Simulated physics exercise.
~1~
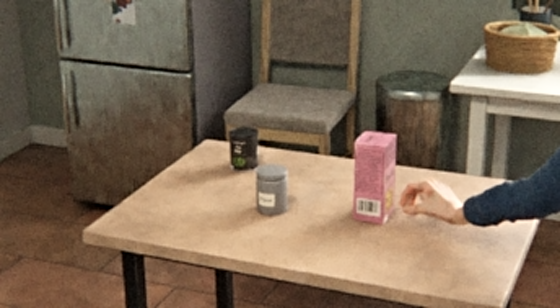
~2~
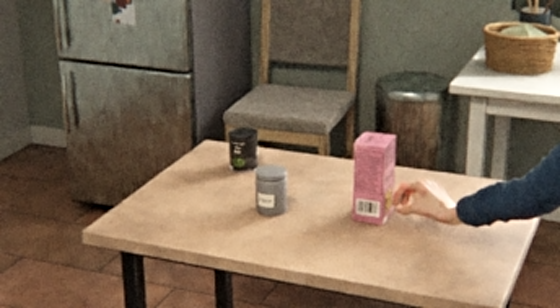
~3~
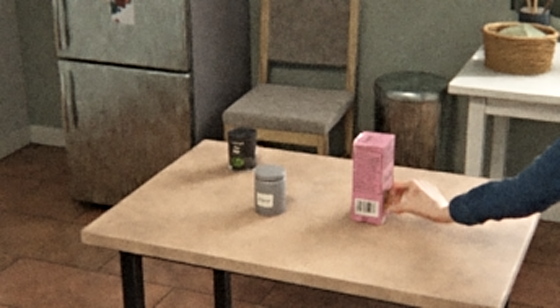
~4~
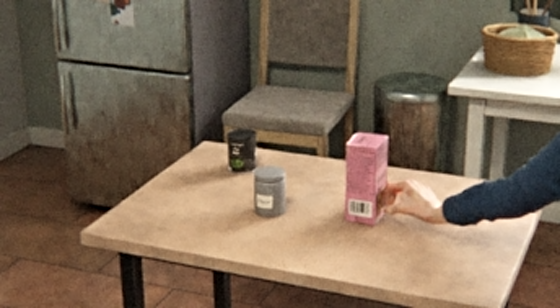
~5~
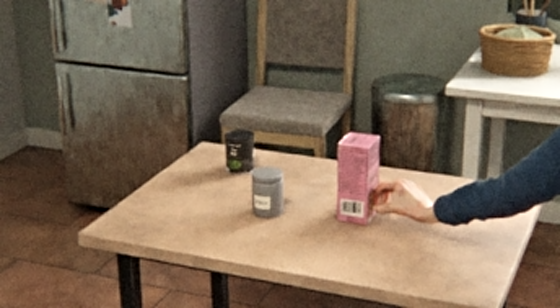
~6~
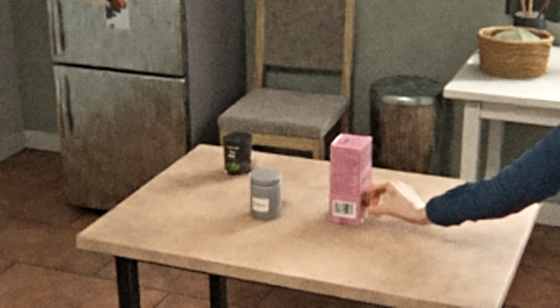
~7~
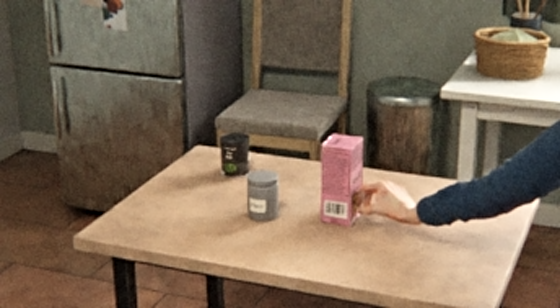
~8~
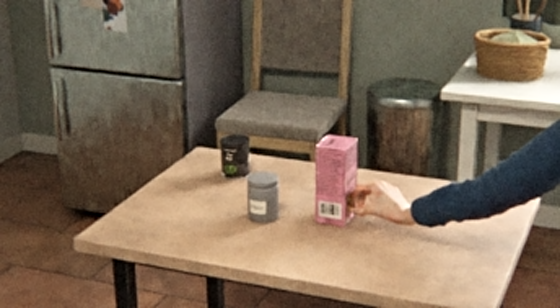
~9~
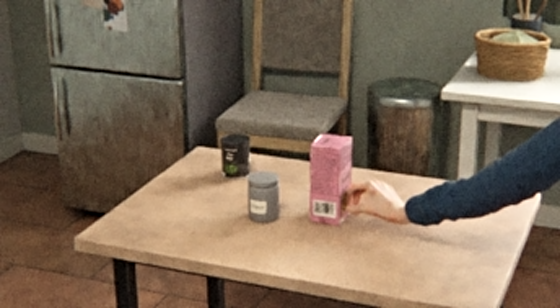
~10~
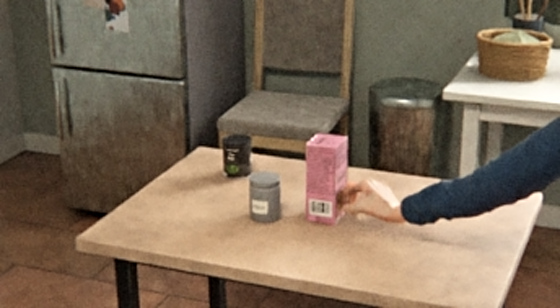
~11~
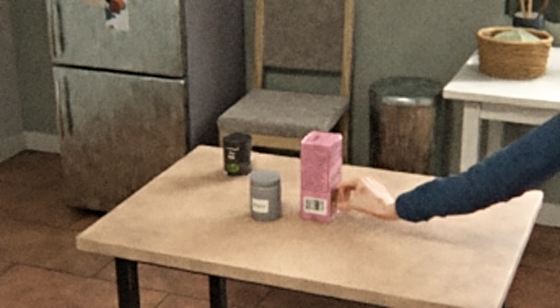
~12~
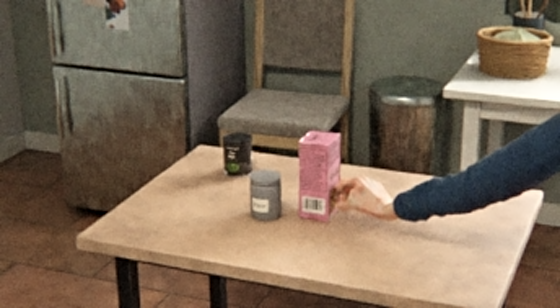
In the video, a hand reaches in from the right toward a pink carton standing on a table with a black tin and a grey jar, then slowly pushes it left. The carton slides closer to the grey jar and remains upright, the hand still beside it.
